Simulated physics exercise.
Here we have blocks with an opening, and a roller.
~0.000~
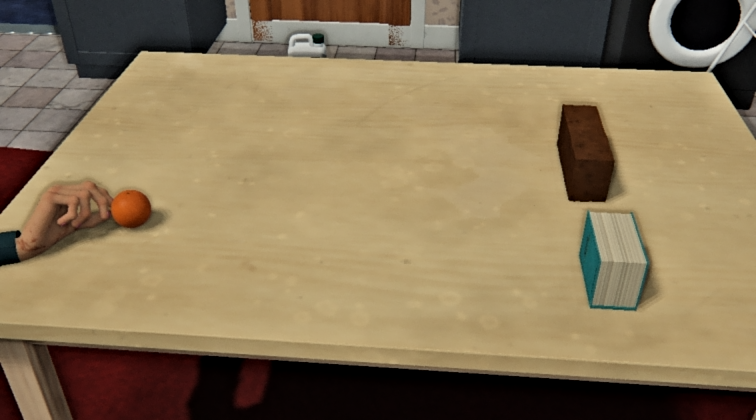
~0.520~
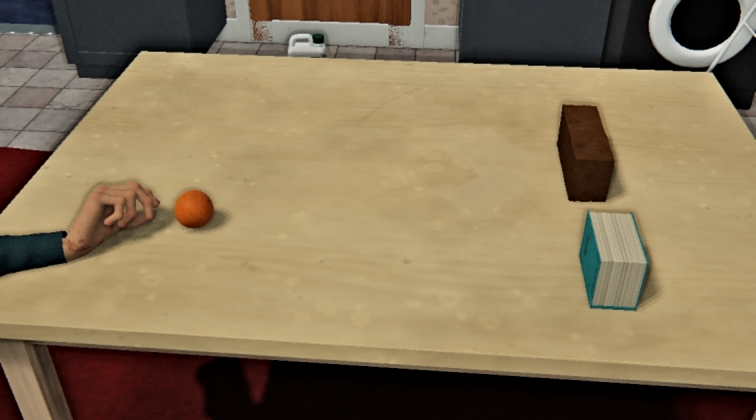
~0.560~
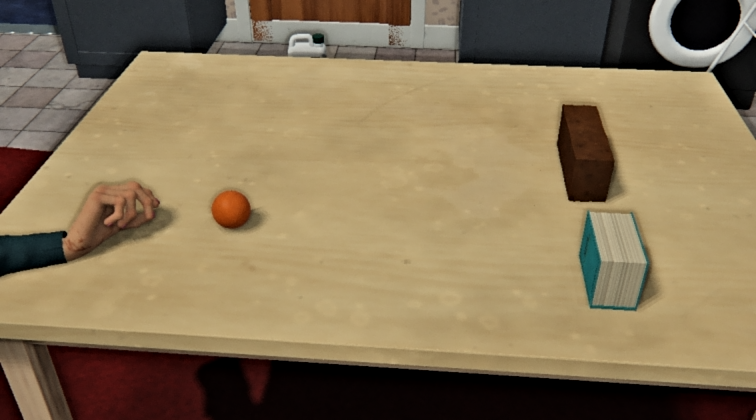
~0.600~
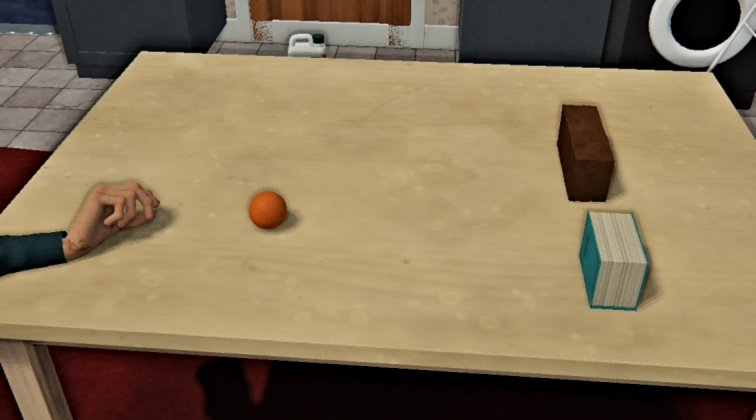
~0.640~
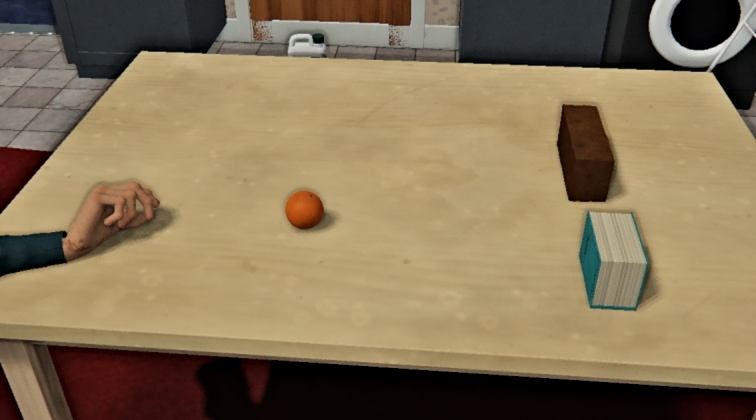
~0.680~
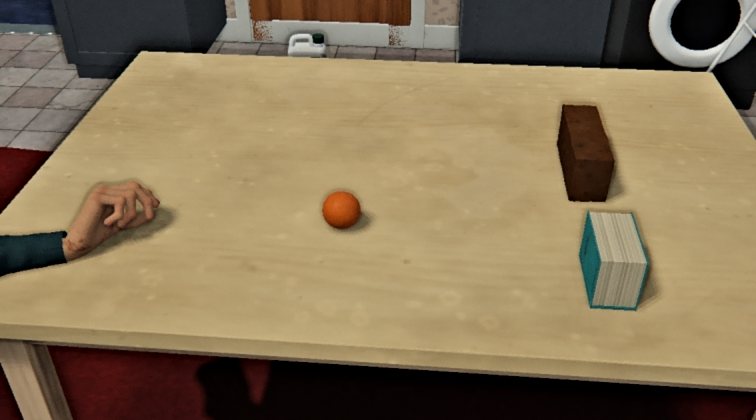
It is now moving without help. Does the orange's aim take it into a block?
No, it gets through.
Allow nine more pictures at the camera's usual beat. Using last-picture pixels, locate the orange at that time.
It should be at about (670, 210).
After 1.32 s, orange heading on.
By the end (2.3 s), the orange rolls through.
